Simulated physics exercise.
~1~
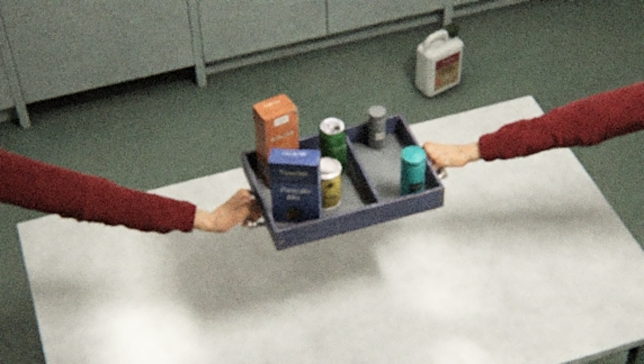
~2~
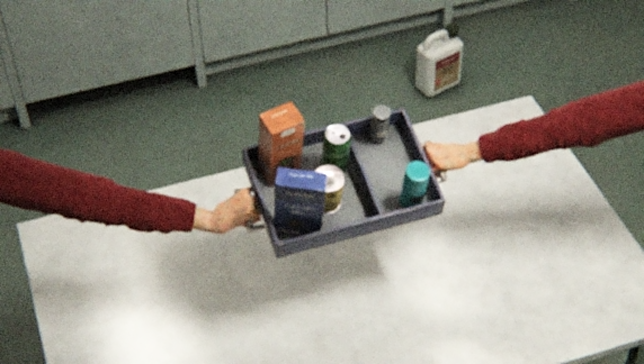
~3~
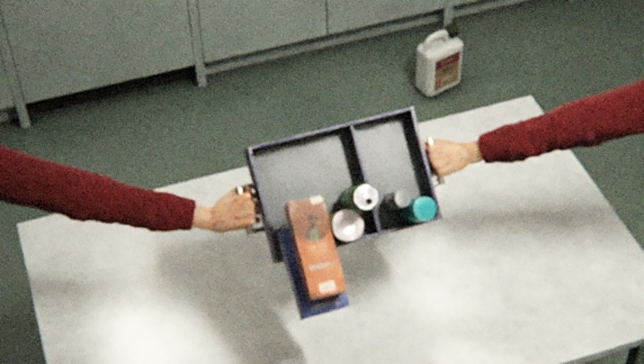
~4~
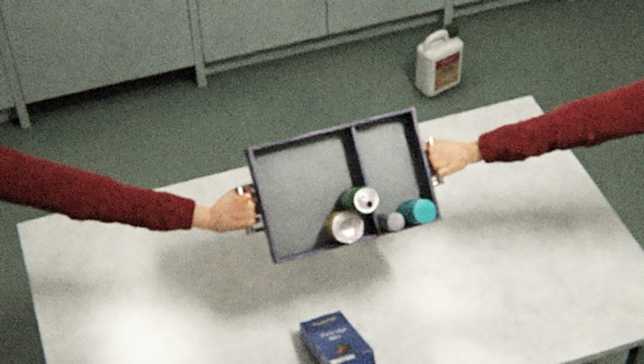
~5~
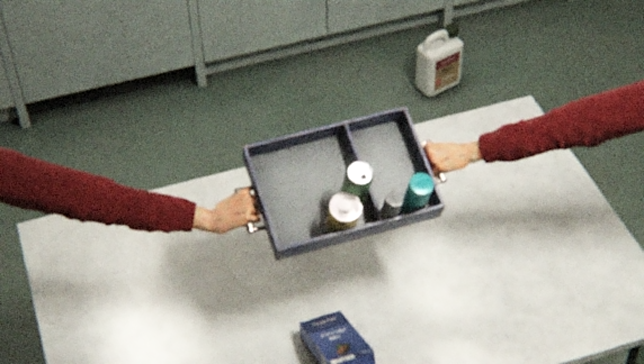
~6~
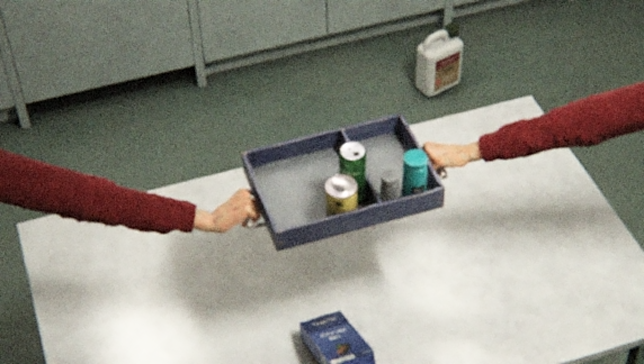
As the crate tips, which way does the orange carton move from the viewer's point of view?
The orange carton moves down, toppling over the near wall of the crate as it goes.
